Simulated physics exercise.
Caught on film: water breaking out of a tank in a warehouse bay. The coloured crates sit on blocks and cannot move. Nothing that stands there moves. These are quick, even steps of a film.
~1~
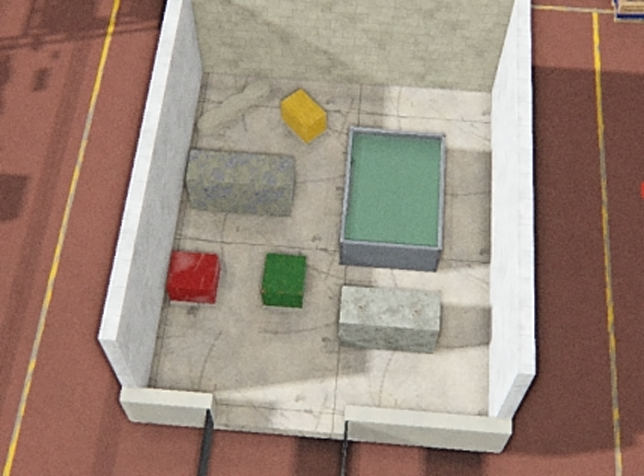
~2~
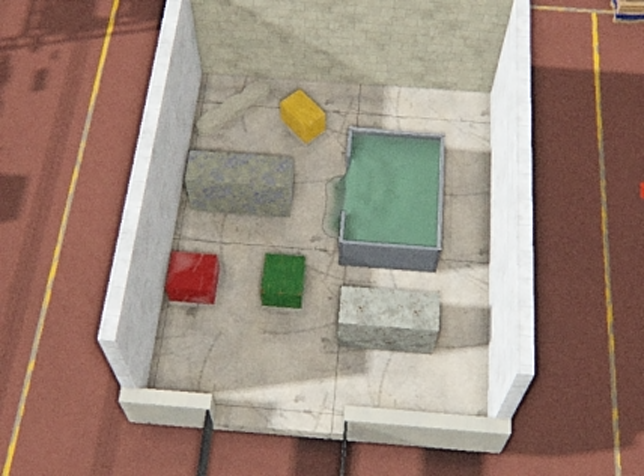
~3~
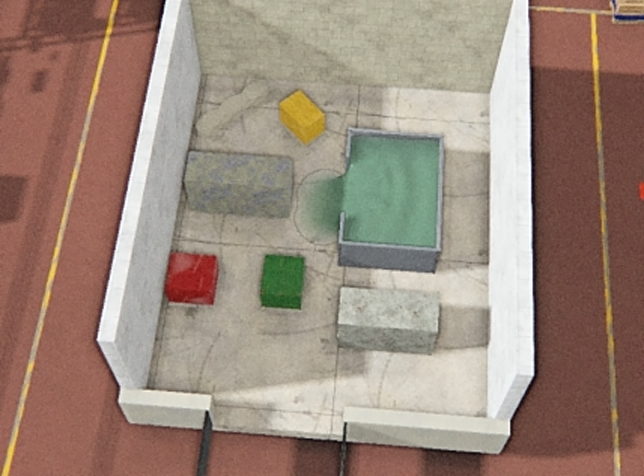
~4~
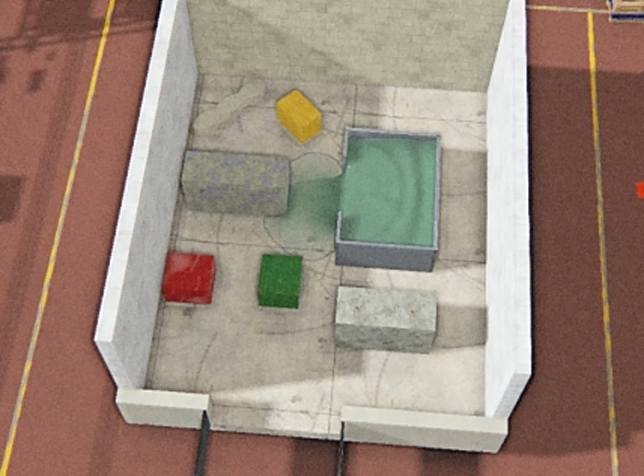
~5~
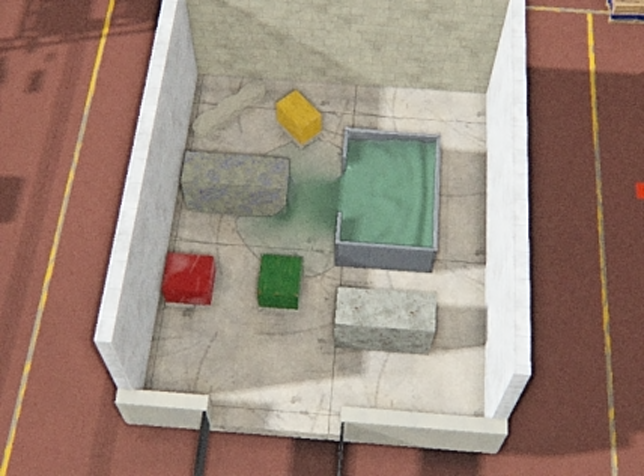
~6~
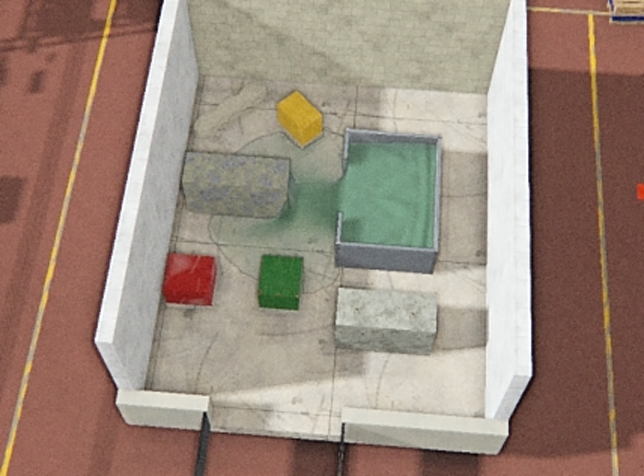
Water tank in a walled bay leaking green water through a gap in its left side, the water spreading leftward across the floor.
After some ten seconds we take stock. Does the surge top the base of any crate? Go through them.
One by one: The yellow crate is wetted; the red crate is wetted; the green crate is wetted.
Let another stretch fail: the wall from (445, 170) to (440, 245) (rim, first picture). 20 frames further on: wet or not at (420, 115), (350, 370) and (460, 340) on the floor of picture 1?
In that order: Wet, awash, under water.
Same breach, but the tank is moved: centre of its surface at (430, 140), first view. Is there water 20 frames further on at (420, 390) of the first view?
Answer: Dry.
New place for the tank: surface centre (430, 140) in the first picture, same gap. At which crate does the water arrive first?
I say the one in yellow.
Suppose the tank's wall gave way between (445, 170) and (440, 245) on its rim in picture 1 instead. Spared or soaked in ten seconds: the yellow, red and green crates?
My reading: Yellow crate gets wet, red crate ends up wet, green crate is spared.
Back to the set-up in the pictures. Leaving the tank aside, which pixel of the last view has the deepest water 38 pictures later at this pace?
At about (485, 99).
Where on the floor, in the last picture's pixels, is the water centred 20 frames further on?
Roughly at (307, 211).
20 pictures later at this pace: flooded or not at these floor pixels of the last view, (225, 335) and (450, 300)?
In turn: Awash, wet.
A moment on, water covers 30 % of the floor; the yellow crate water round its plinth, the red crate water round its plinth, the green crate water round its plinth.
Next, water covers 50 % of the floor; the yellow crate water round its plinth, the red crate water round its plinth, the green crate water round its plinth.
Then, water covers 70 % of the floor; the yellow crate water round its plinth, the red crate water round its plinth, the green crate water round its plinth.
Later, water covers 90 % of the floor; the yellow crate water round its plinth, the red crate water round its plinth, the green crate water round its plinth.
In the end, water covers 100 % of the floor; the yellow crate was topped, the red crate was topped, the green crate was topped.
